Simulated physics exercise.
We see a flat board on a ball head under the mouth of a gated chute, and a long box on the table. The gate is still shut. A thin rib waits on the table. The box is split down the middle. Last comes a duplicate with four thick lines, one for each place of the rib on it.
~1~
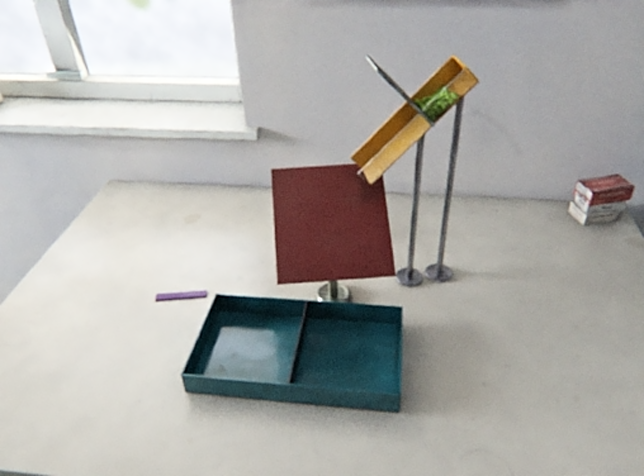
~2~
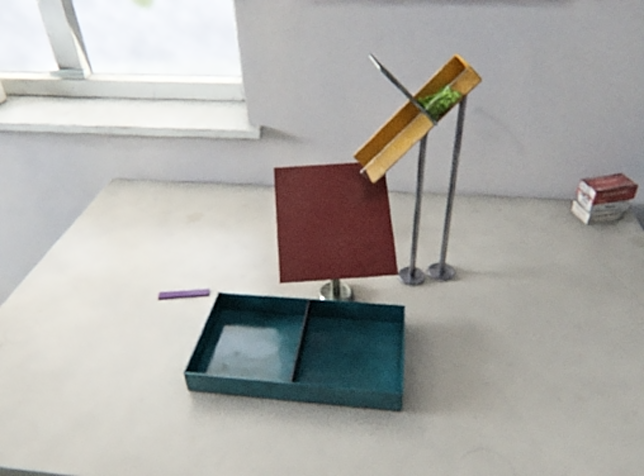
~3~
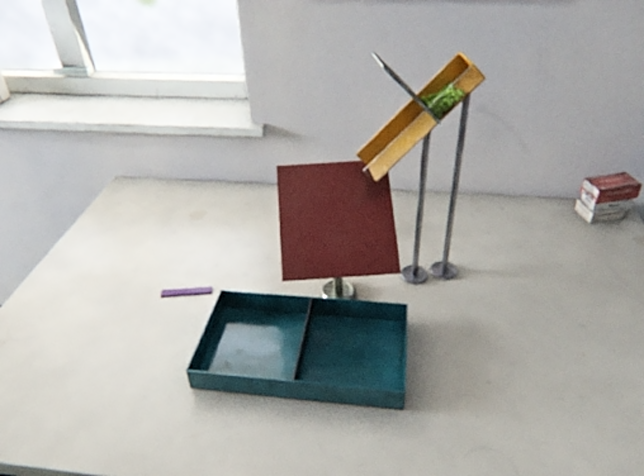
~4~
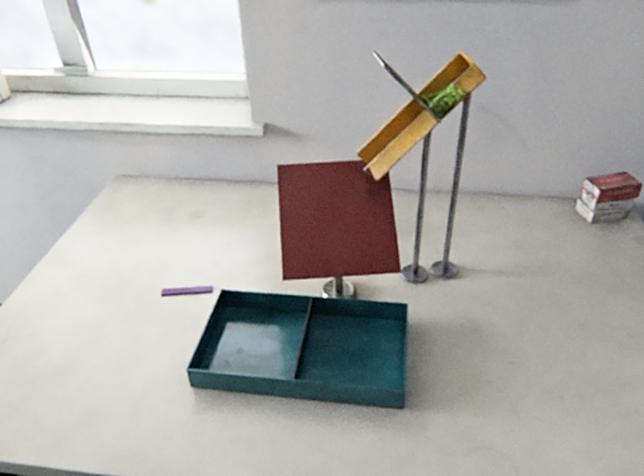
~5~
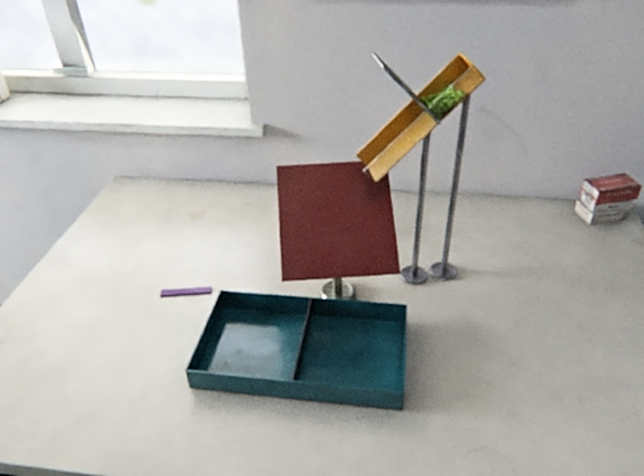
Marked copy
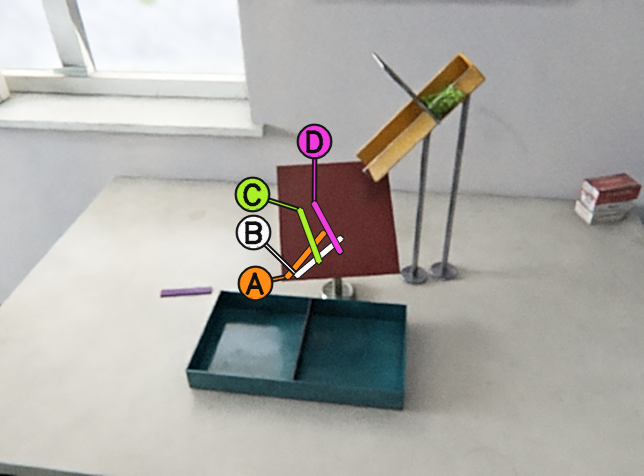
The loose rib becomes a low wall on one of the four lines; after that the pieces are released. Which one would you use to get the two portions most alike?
The answer is line A.
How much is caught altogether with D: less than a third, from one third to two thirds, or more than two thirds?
It is more than two thirds.
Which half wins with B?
Left.
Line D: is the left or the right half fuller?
Right.
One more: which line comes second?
B.
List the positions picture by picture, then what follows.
In the first picture, load behind the gate (435, 107), dried peas; lip of the chute (367, 176), sloping fairly steeply.
In the second picture, middle of the board (334, 219), tilted fairly steeply; middle of its low edge (339, 279); of its high edge (329, 164).
In the third picture, front corners of the box (186, 370) and (405, 391); front end of its middle wall (292, 381); gate still shut (417, 98).
In the fourth picture, middle of the load (442, 103); lip (373, 173).
In the fifth picture, middle of the load (442, 105); lip (372, 174).
On the marked copy, line A from (323, 233) to (287, 276); line B from (340, 238) to (297, 275); line C from (300, 210) to (318, 261); line D from (314, 203) to (339, 251).
If A is chosen, of what is caught, roughly half in the left half, roughly half in the right.
If B is chosen, of what is caught, the larger part in the left half, roughly a quarter in the right.
If C is chosen, of what is caught, not one piece in the left half, every piece in the right.
If D is chosen, of what is caught, just a few in the left half, almost all in the right.
